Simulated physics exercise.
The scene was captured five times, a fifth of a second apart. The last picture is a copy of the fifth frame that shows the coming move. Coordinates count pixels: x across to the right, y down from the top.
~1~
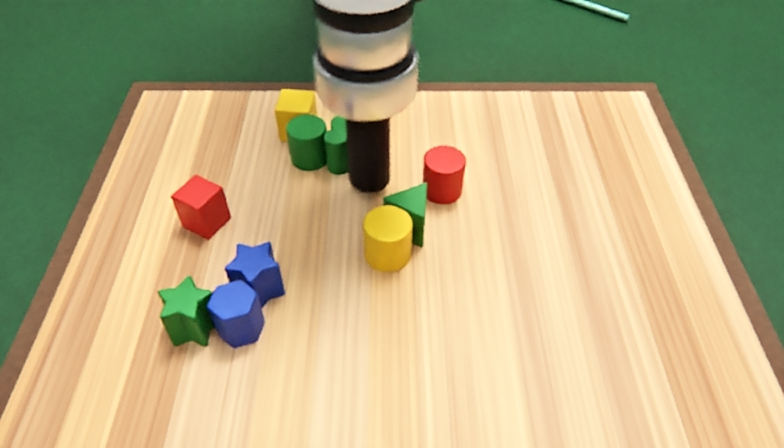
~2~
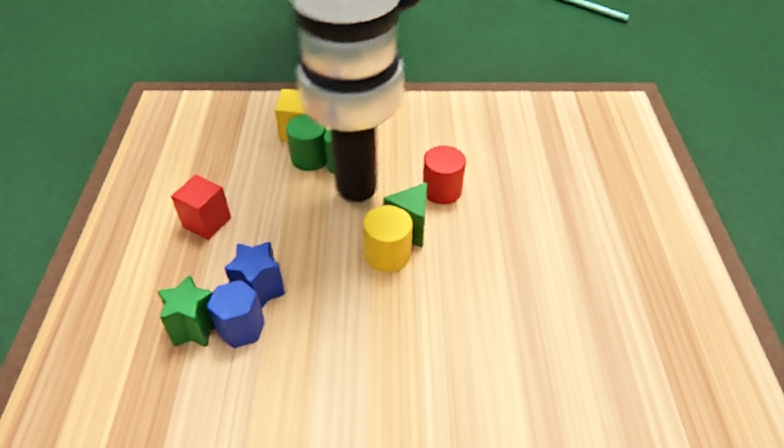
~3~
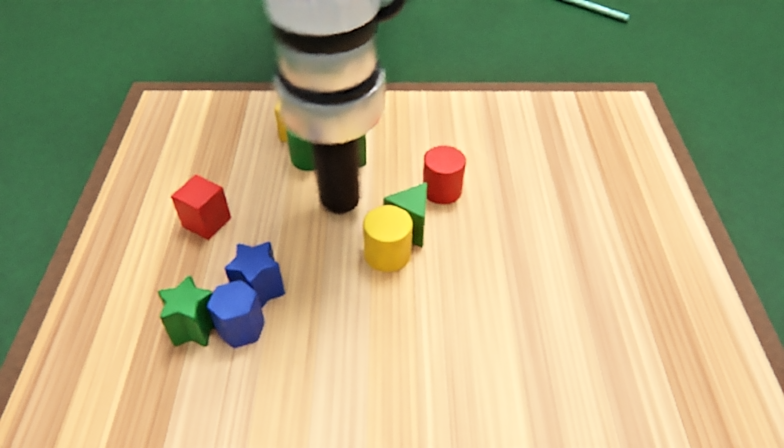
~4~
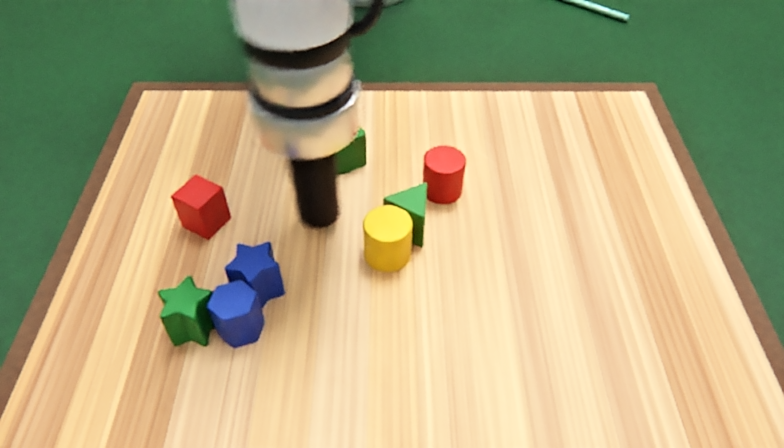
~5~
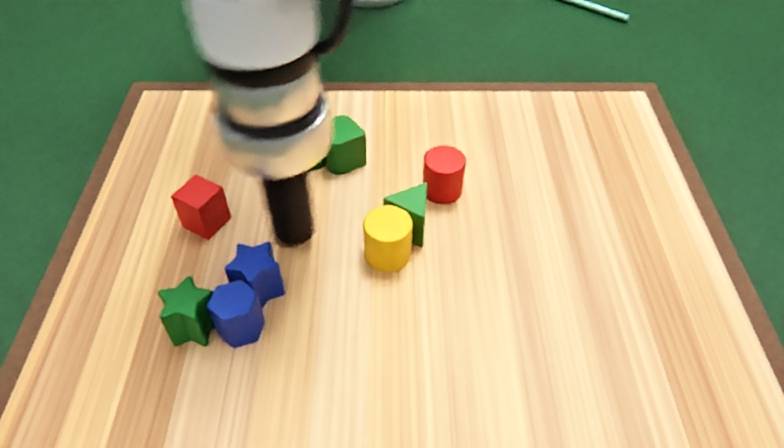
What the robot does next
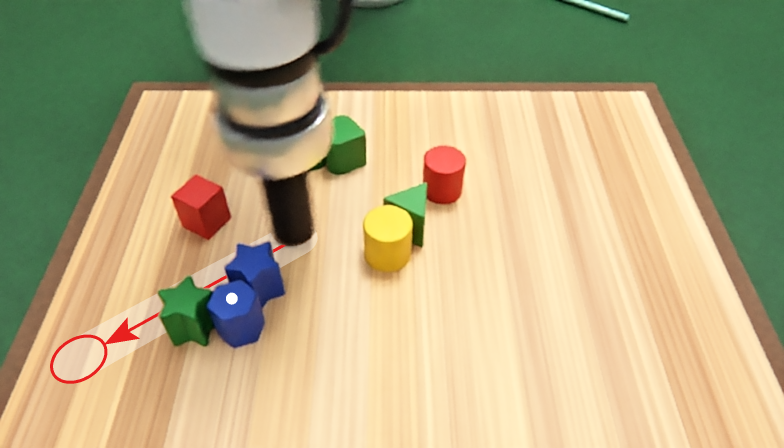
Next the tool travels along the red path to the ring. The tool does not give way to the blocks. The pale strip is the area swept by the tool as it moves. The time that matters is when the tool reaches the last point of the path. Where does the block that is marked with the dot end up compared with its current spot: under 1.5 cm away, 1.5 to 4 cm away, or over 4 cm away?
Within 1.5 cm.
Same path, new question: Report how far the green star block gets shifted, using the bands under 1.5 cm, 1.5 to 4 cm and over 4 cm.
It slides somewhere between 1.5 and 4 cm.
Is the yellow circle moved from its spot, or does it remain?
Undisturbed, or as good as.
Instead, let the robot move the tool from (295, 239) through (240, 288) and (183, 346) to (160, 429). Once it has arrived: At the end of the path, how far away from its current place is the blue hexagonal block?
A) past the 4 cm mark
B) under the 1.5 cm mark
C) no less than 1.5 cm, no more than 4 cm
Letter A.
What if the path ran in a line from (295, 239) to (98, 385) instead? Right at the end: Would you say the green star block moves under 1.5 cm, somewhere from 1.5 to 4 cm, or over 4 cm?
More than 4 cm.
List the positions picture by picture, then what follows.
Tool's lower end (370, 180); green star block (182, 297); red square block (196, 190); blue hexagonal block (232, 299); blue star block (252, 259); yellow circle (388, 222), in the first picture.
Tool (357, 189); blocks still, in the second picture.
Tool (340, 200); blocks still, in the third picture.
Tool (319, 214); blocks still, in the fourth picture.
Tool (294, 231); green star block (182, 297); red square block (196, 190); blue hexagonal block (232, 299); blue star block (252, 259); yellow circle (388, 222), in the fifth picture.
Drawn move, from (295, 239) directly to (79, 359); the dot is on the blue hexagonal block.
What follows on the original path. One third of the way, tool (227, 267); blue hexagonal block (232, 309); blue star block (244, 271), turned 35° anticlockwise.
Two thirds of the way, tool (154, 307); green star block (166, 315), turned 75° anticlockwise; blue hexagonal block (233, 312); blue star block (242, 272), turned 45° anticlockwise.
At the end, tool (73, 351); green star block (165, 316), turned 80° anticlockwise; red square block still; blue hexagonal block (233, 312); blue star block (242, 272), turned 45° anticlockwise; yellow circle still.
